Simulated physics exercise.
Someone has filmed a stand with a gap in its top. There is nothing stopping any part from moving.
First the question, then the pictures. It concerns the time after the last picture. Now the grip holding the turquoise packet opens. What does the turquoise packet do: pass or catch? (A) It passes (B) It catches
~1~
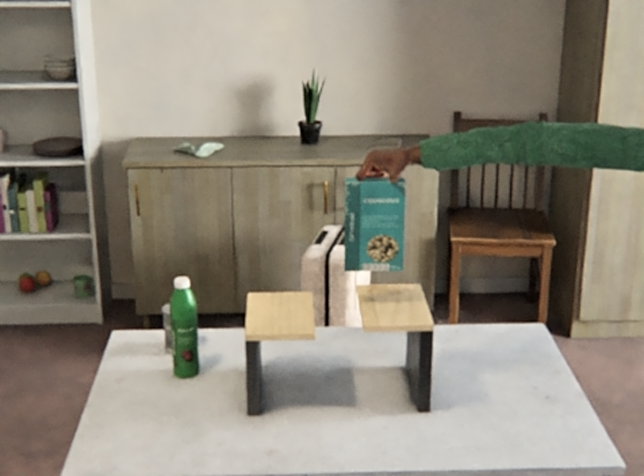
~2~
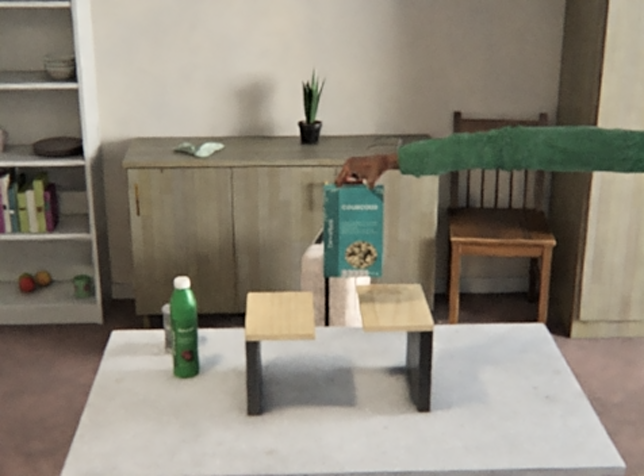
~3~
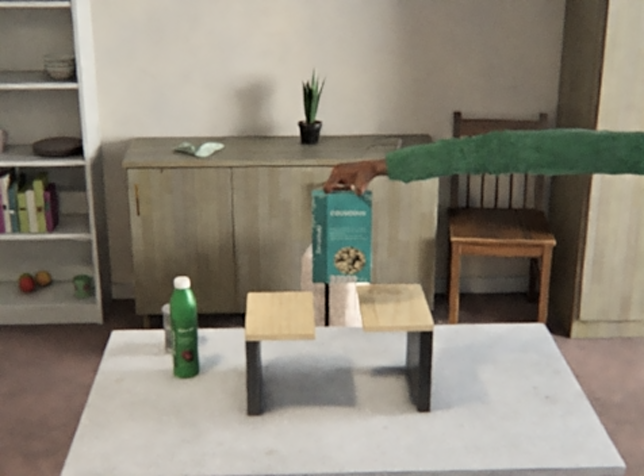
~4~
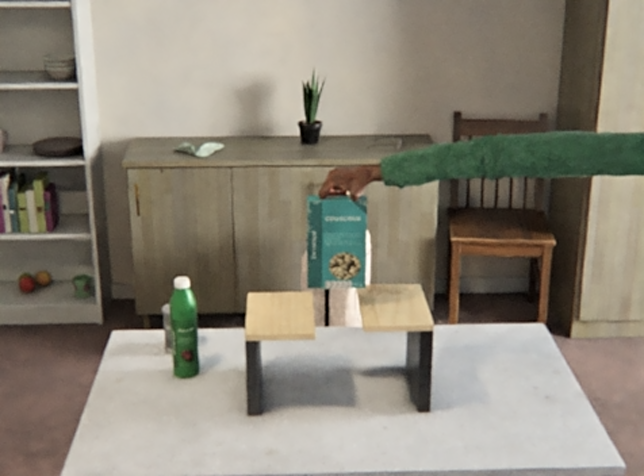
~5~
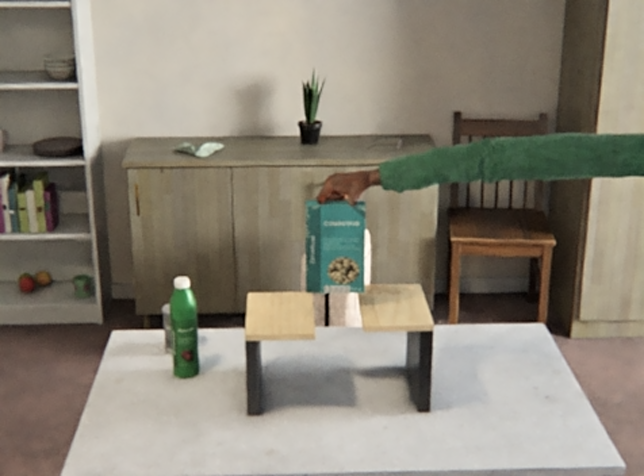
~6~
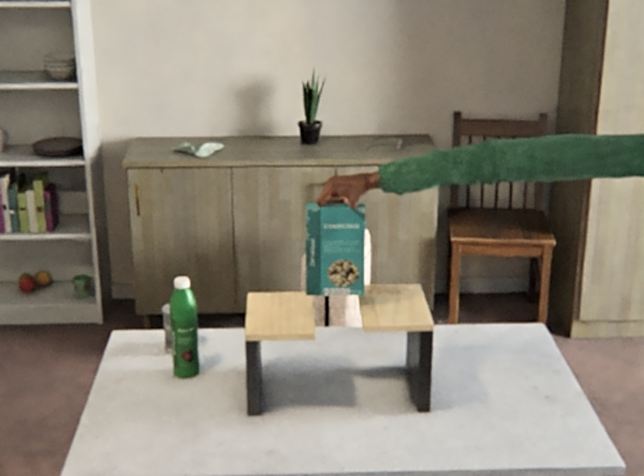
B, it catches.
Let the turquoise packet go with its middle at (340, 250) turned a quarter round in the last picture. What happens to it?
Then it drops through.
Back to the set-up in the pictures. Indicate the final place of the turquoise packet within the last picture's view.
Near (329, 266).
Then, 0.20 s later than the last frame, turquoise packet tilted by 4° near (332, 262).
Then, 0.50 s later than the last frame, turquoise packet tilted by 6° near (331, 265).
When it is over, moved from the start, turquoise packet; the other 2 as before. End places, in pixels of the last picture, turquoise packet near (329, 266). The packet stays on top.
